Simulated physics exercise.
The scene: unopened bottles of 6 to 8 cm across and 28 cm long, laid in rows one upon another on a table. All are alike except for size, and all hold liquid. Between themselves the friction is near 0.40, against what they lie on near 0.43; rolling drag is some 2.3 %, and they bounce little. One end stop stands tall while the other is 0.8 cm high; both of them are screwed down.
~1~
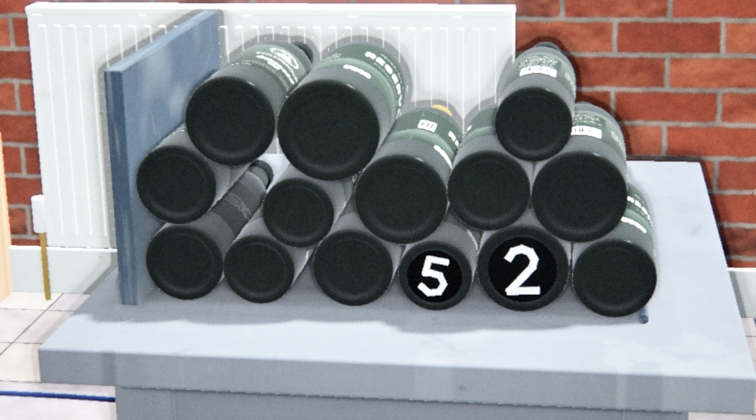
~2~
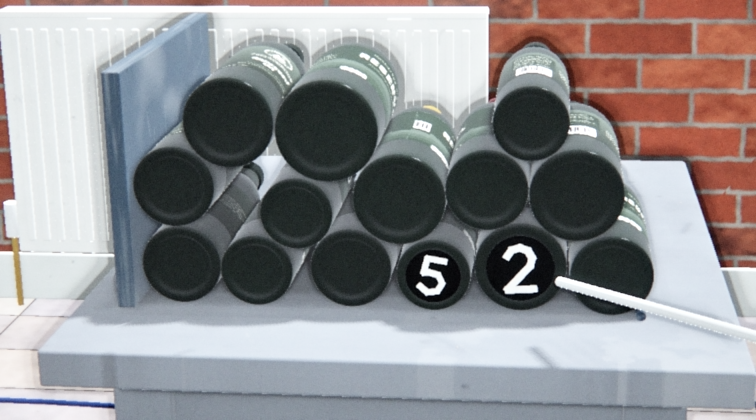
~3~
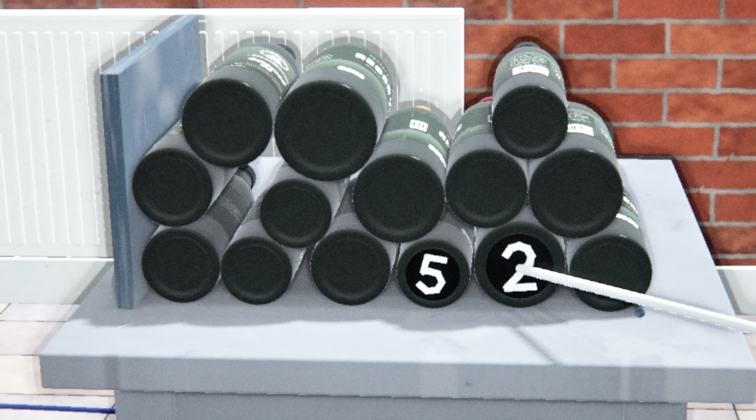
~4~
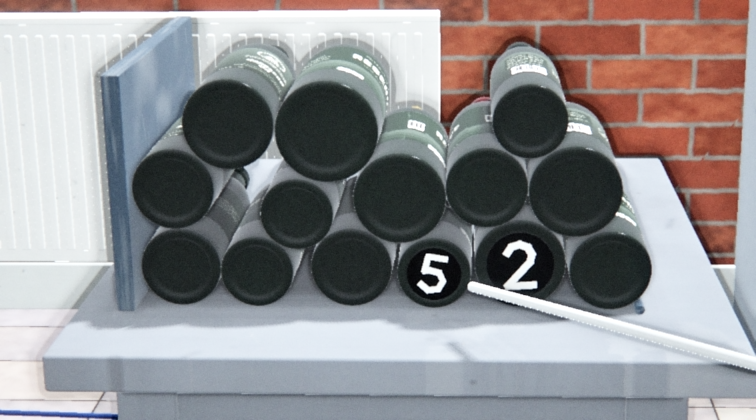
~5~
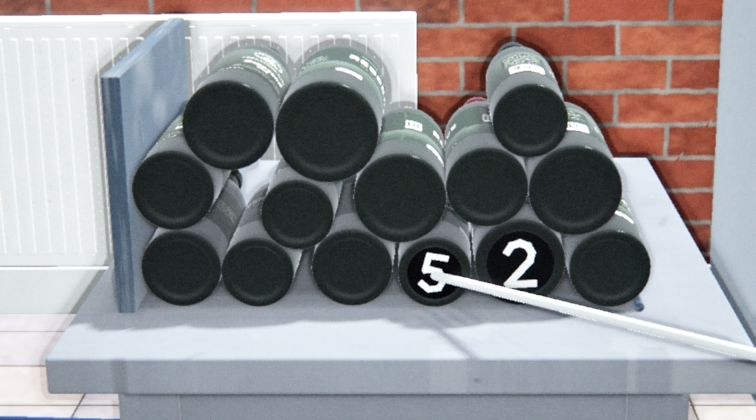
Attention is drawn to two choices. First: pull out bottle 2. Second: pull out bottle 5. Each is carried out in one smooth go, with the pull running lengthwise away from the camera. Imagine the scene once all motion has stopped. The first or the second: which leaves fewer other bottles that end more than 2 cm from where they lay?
Second, with 0 against 2.
First choice, 0.79 s in, 2 now displaced over 2 cm; the one last seen at (487, 188) 0.8 cm right and 3.1 cm down.
First choice, at rest by 1.3 s, 2 moved over 2 cm; not one over the end stops; the one last seen at (487, 188) 2.5 cm right and 7 cm down; top of the pile 19 cm high, from 19 cm.
Second choice, 0.71 s in, 0 now displaced over 2 cm.
Second choice, at rest by 0.9 s, 0 moved over 2 cm; not one over the end stops; top of the pile 19 cm high, from 19 cm.
